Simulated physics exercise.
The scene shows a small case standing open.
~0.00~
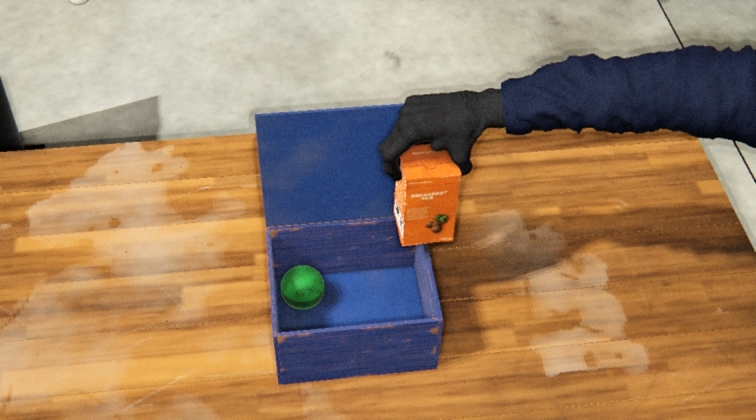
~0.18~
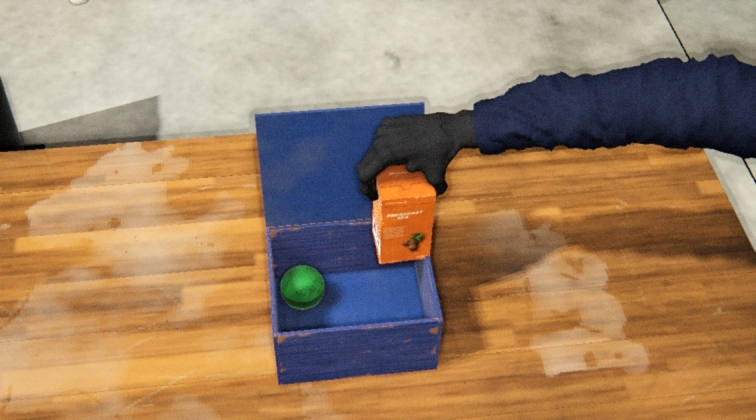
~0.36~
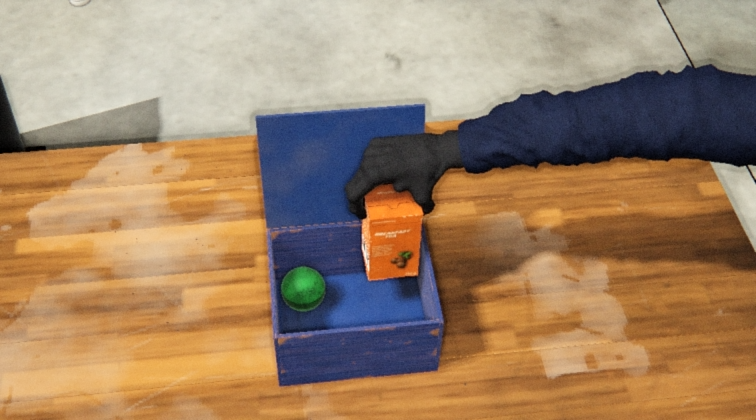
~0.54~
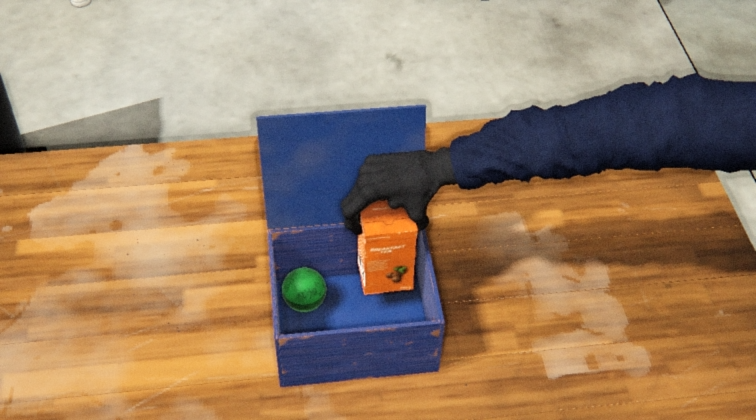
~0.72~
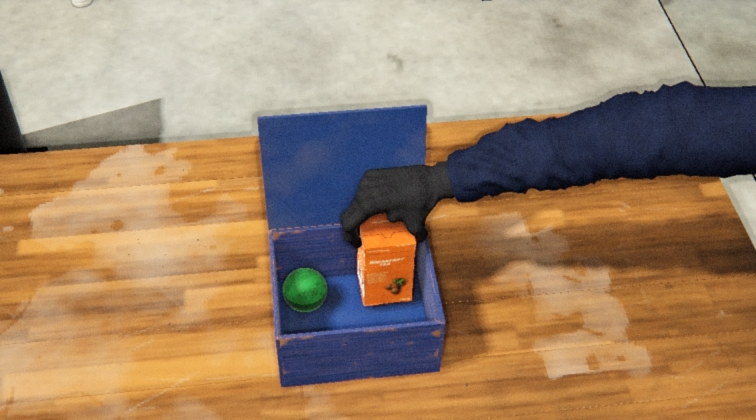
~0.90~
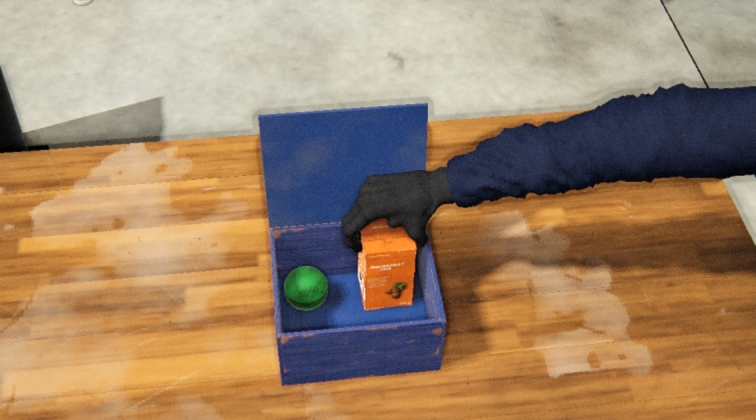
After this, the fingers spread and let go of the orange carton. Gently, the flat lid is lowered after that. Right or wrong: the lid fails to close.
Right, it stays open.
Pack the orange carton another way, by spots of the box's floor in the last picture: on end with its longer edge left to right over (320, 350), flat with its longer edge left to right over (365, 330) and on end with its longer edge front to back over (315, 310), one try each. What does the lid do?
The first time it is kept open, the next time it goes down completely, and the last time it goes down completely.
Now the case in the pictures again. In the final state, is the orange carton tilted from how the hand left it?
By the end it has kept its angle.
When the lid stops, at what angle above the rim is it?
Near 35° up from the rim.
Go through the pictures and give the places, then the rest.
The first frame shows still above its spot; orange carton (426, 194); green ball (303, 288).
The second frame shows still above its spot; orange carton (402, 213); green ball (303, 288).
The third frame shows still above its spot; orange carton (391, 231); green ball (303, 289).
The fourth frame shows still above its spot; orange carton (386, 246); green ball (304, 290).
The fifth frame shows still above its spot; orange carton (385, 258); green ball (305, 290).
The sixth frame shows in place under the hand; orange carton (386, 263); green ball (306, 288).
After 2.00 s, lid starting down.
After 2.40 s, lid 67° above the rim.
After 2.80 s, lid 52° above the rim.
After 4.30 s, lid 41° above the rim; orange carton shifted a little near (388, 271).
In the end (6.5 s), lid 37° above the rim; both unmoved. At the end, from the last picture's camera, orange carton near (388, 273).
